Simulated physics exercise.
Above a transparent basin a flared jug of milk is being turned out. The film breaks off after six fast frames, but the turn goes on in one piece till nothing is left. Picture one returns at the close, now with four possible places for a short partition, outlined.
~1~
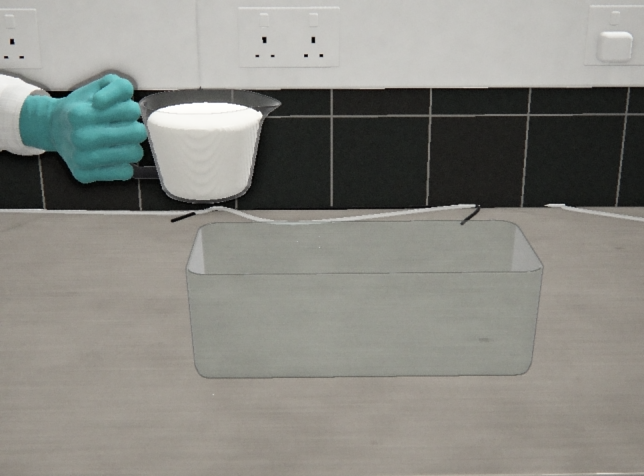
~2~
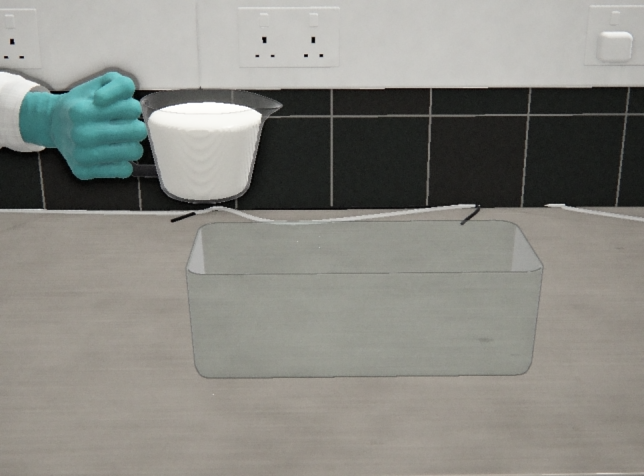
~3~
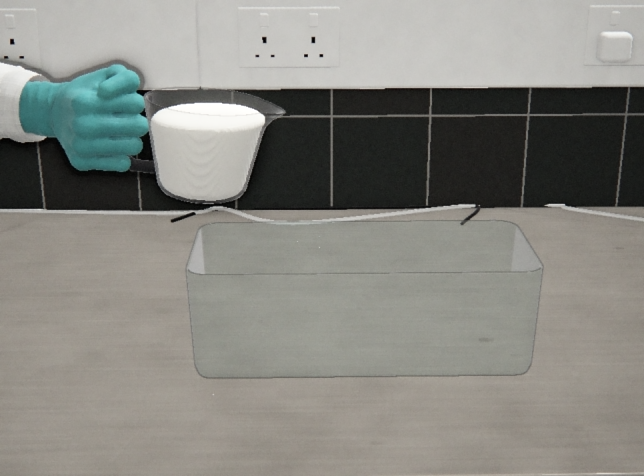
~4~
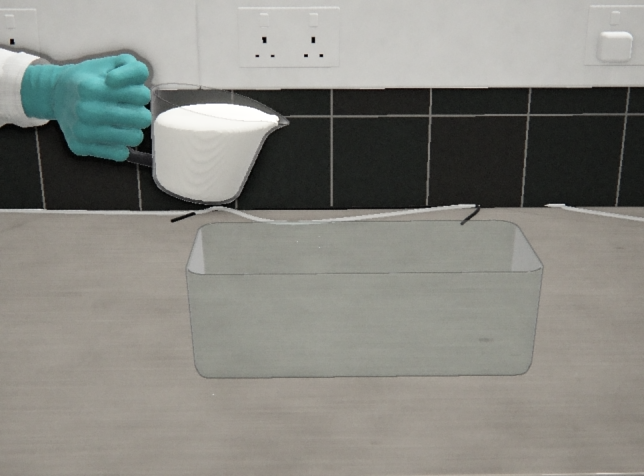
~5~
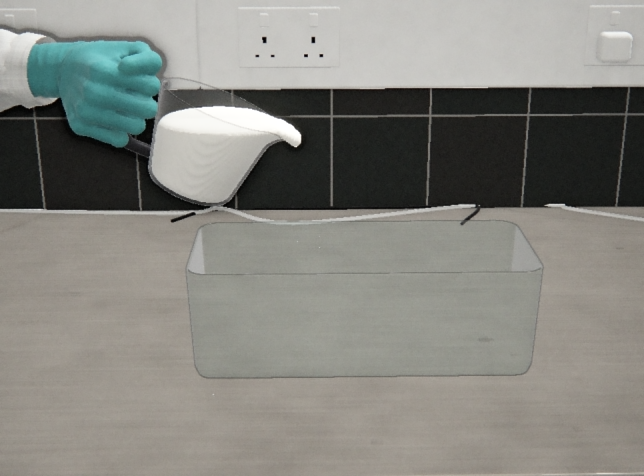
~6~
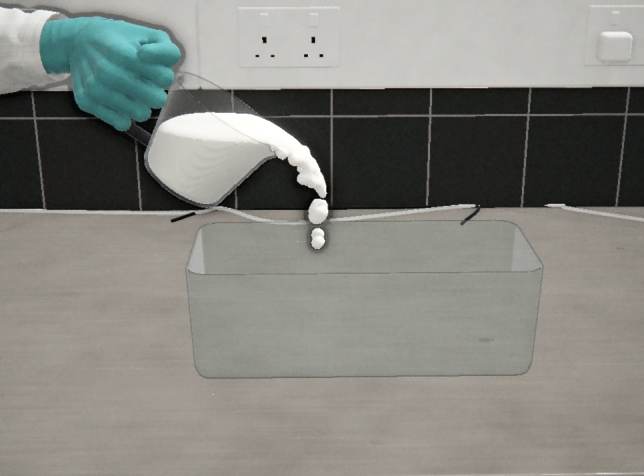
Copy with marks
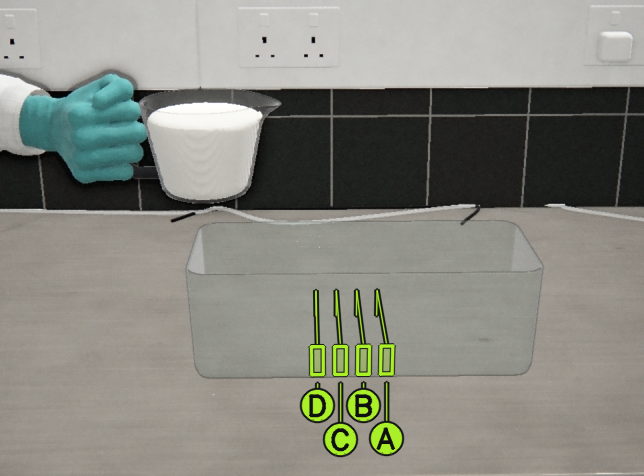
On a kitchen worktop, a teal-gloved hand tilting a flared jug rightward, milk passing over its lip above a transparent basin.
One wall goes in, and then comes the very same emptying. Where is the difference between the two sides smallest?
I would pick place C.
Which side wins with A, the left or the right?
More ends on the left.
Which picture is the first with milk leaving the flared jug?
In picture 5.
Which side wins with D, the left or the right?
The right one.
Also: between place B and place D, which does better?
The answer is D.
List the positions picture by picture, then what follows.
Upright, lip at (279, 103); basin from (195, 374) to (531, 371); nothing has left yet.
Upright, lip at (280, 105); nothing has left yet.
Tipped about 6°, lip at (284, 112); nothing has left yet.
Tipped about 14°, lip at (288, 122); nothing has left yet.
Tipped about 23°, lip at (290, 136); milk is over the lip, down to (296, 141).
Tipped about 35°, lip at (291, 154); milk is over the lip, down to (318, 241).
On the marked copy, A at (386, 382); B at (363, 383); C at (340, 383); D at (317, 383).
With A, about 91 % ends left of the wall and 8 % right of it.
With B, about 83 % ends left of the wall and 16 % right of it.
With C, about 54 % ends left of the wall and 46 % right of it.
With D, about 28 % ends left of the wall and 71 % right of it.
